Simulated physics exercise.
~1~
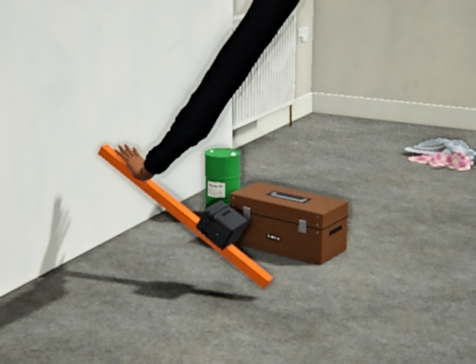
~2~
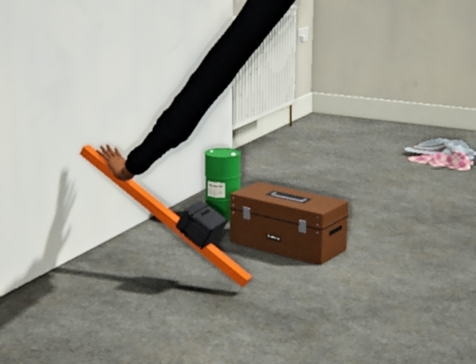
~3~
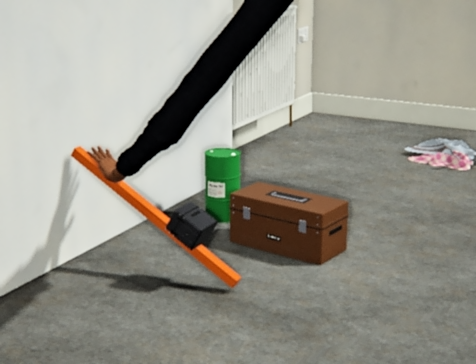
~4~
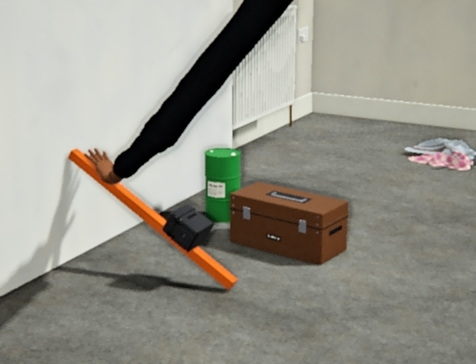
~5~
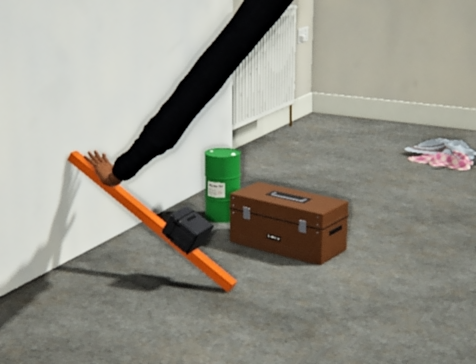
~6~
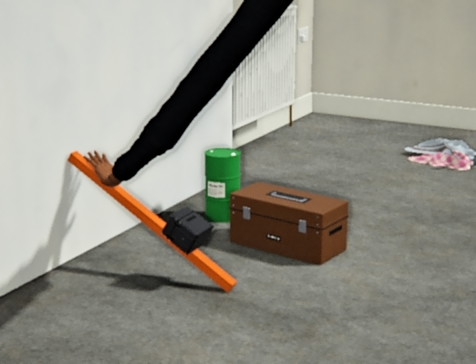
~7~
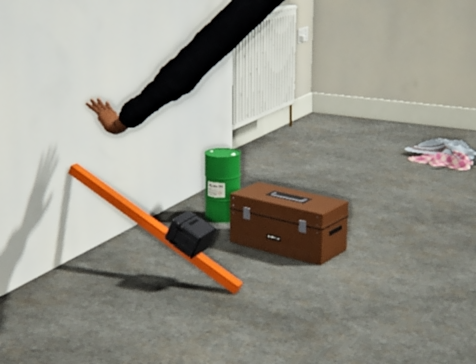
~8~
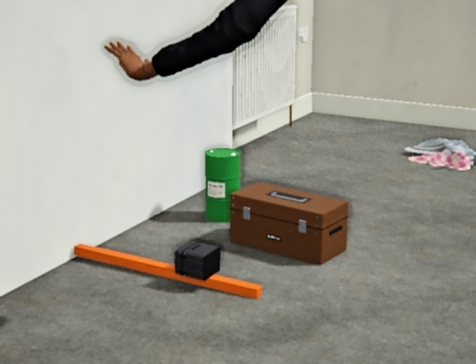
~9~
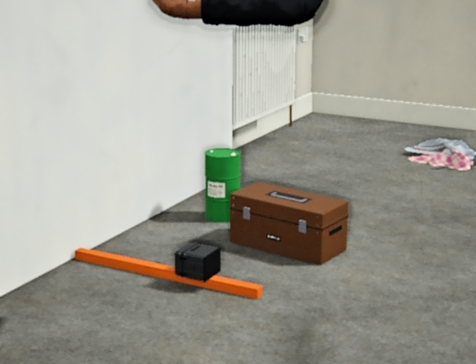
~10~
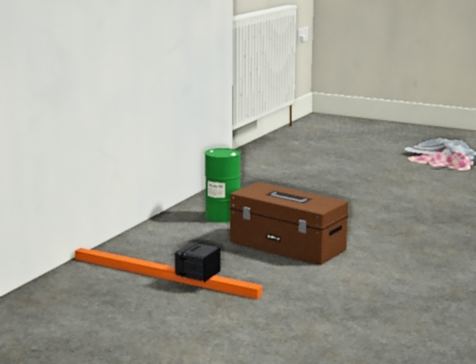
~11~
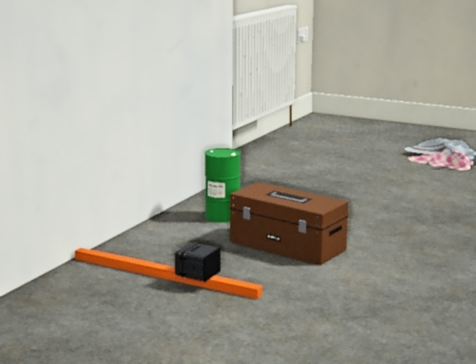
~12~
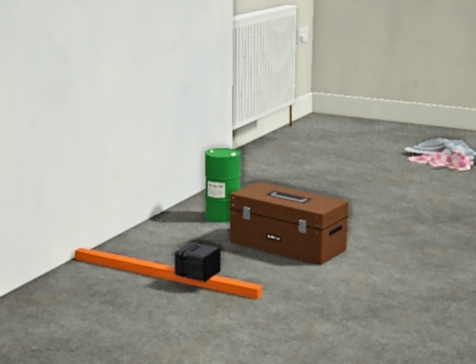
The footage shows a hand lowering an orange pole leftward to lean against a white wall, near a black box, green canister and brown toolbox. The hand lets go and withdraws, and the pole slides down, ending flat on the grey floor while the canister and toolbox stay put.
